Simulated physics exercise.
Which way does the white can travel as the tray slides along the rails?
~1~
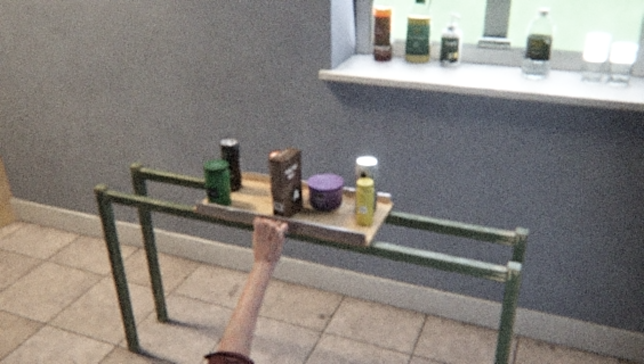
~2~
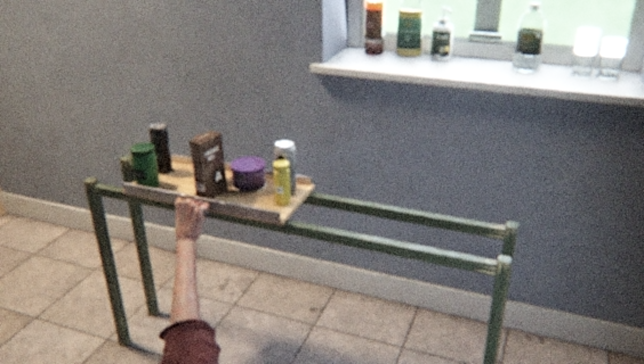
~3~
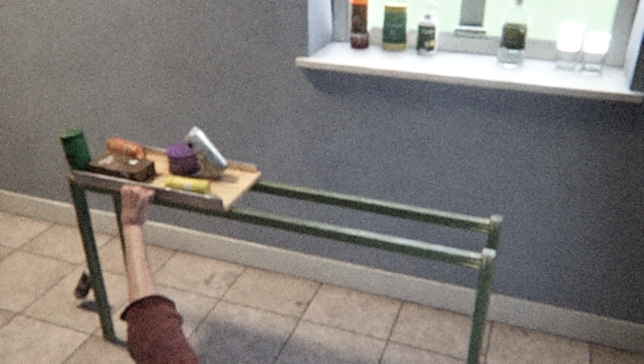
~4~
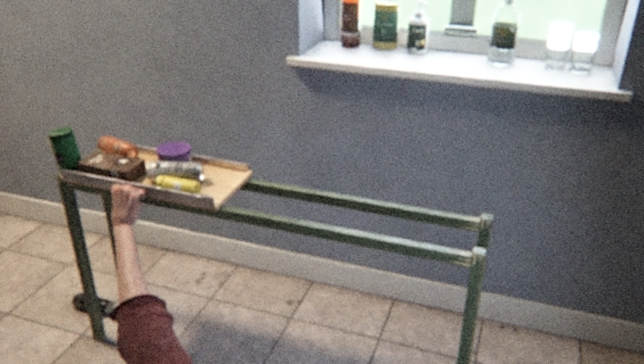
The white can travels to the left, and it ends up lying on its side on the tray.
